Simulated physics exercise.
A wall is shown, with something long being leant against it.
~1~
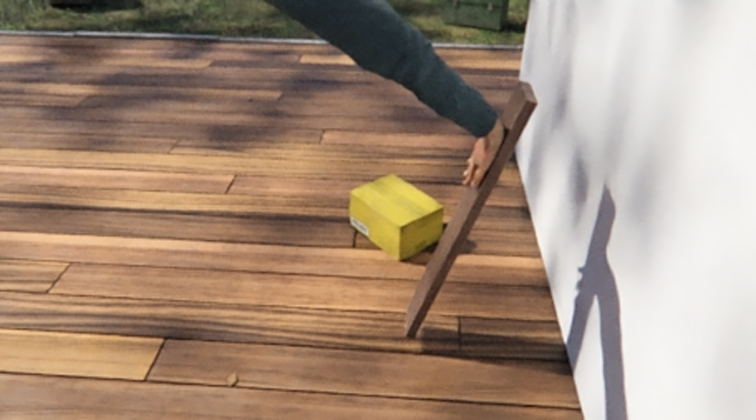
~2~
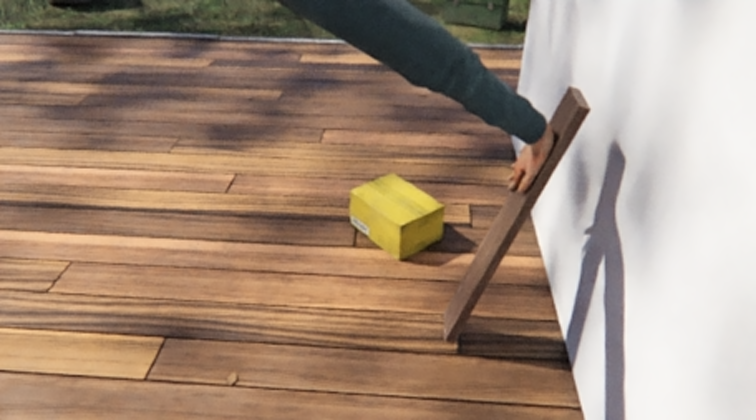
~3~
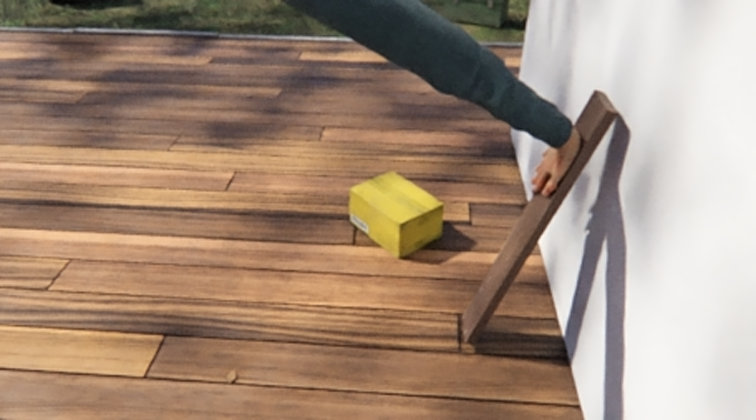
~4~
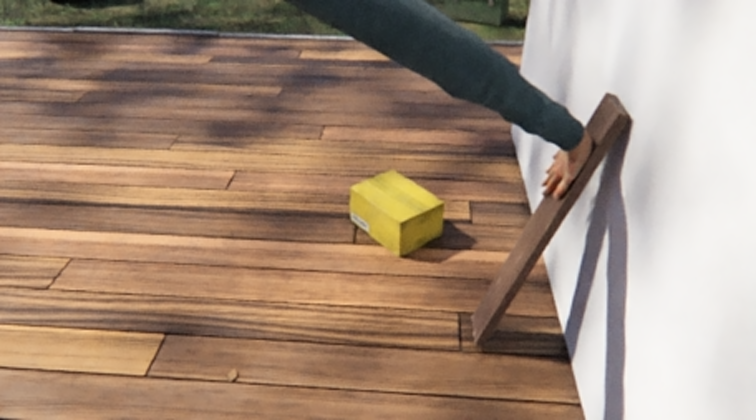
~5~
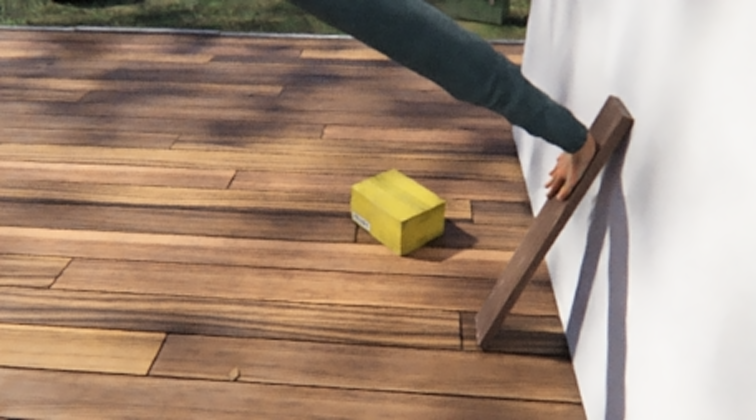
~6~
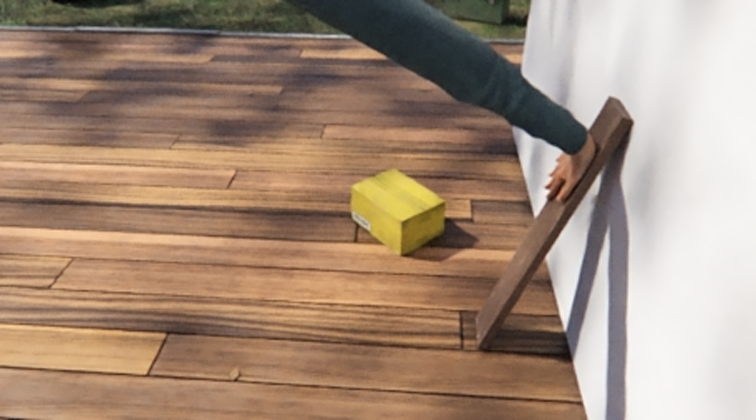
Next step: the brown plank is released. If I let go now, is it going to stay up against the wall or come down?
It'll stay up.
Then, 0.20 s on from there, no change.
Then, 0.50 s on from there, brown plank resting near (542, 236).
In the end, both unmoved. At the end, from the last picture's camera, brown plank near (542, 236). The plank stays up.
